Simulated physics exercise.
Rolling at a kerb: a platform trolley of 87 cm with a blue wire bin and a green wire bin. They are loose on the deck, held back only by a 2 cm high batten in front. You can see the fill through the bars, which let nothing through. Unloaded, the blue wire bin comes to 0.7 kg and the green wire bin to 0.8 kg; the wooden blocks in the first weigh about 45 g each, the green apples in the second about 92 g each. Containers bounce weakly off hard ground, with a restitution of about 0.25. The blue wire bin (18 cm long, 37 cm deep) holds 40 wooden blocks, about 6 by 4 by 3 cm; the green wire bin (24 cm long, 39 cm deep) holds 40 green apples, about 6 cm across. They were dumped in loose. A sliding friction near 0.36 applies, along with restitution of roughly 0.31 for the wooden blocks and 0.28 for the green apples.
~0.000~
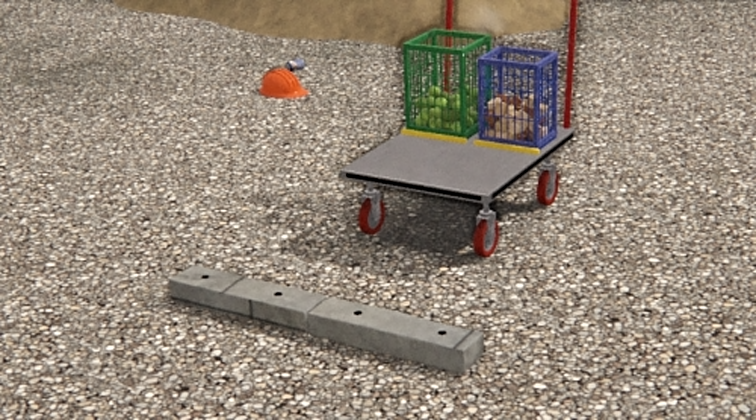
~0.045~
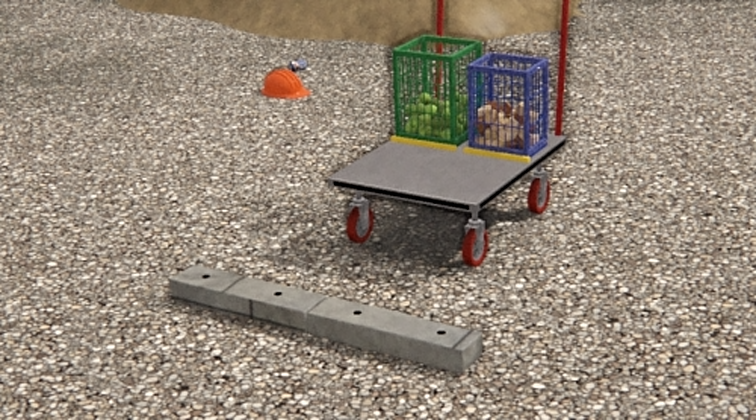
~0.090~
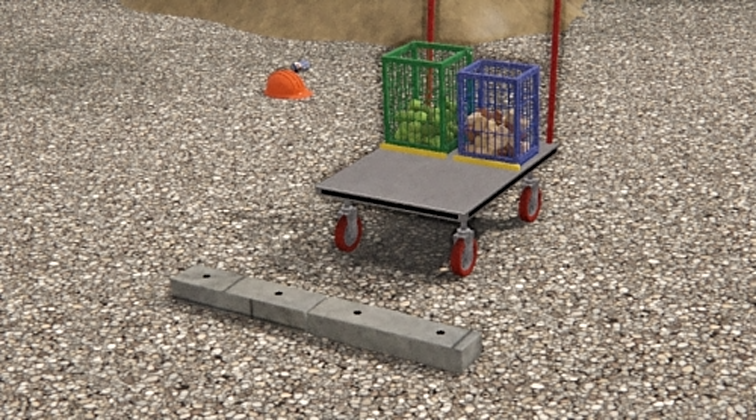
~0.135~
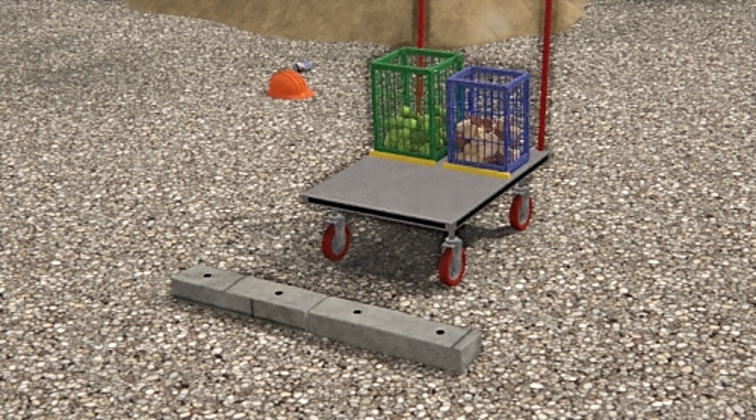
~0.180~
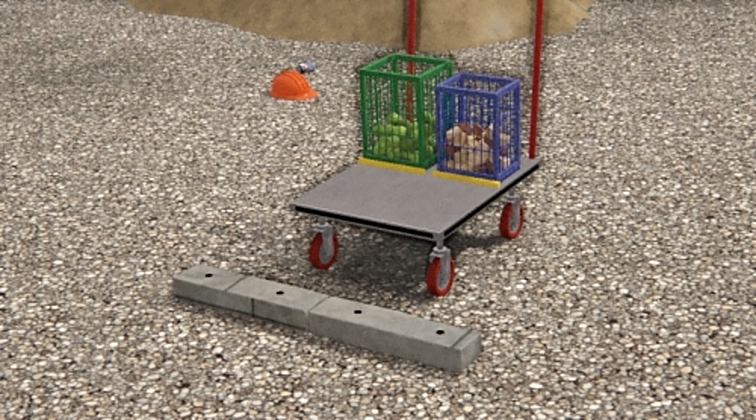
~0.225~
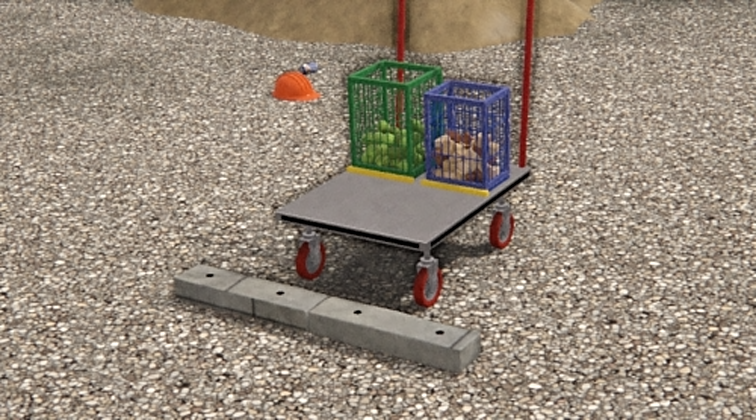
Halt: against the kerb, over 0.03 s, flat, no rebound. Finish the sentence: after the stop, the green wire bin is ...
... still upright.
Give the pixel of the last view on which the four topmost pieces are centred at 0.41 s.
They are centred near pixel (420, 141).
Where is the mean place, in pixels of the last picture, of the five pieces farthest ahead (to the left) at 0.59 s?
They're centred near (412, 198).
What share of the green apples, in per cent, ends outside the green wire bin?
That comes to around 0 per cent.
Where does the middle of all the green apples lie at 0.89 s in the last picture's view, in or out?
Somewhere around pixel (374, 159).
After 0.29 s, the jolt starts.
After 0.41 s, the blue wire bin leans 31° with 0 of 40 out and the green wire bin leans 17° with 0 of 40 out.
After 0.59 s, the blue wire bin is down with 0 of 40 out and the green wire bin leans 10° with 0 of 40 out.
After 0.89 s, the blue wire bin is down with 3 of 40 out and the green wire bin is upright with 0 of 40 out.
Outcome (at 1.24 s), the blue wire bin is down with 5 of 40 out and the green wire bin is upright with 0 of 40 out. Greatest lean of the green wire bin, 19°.
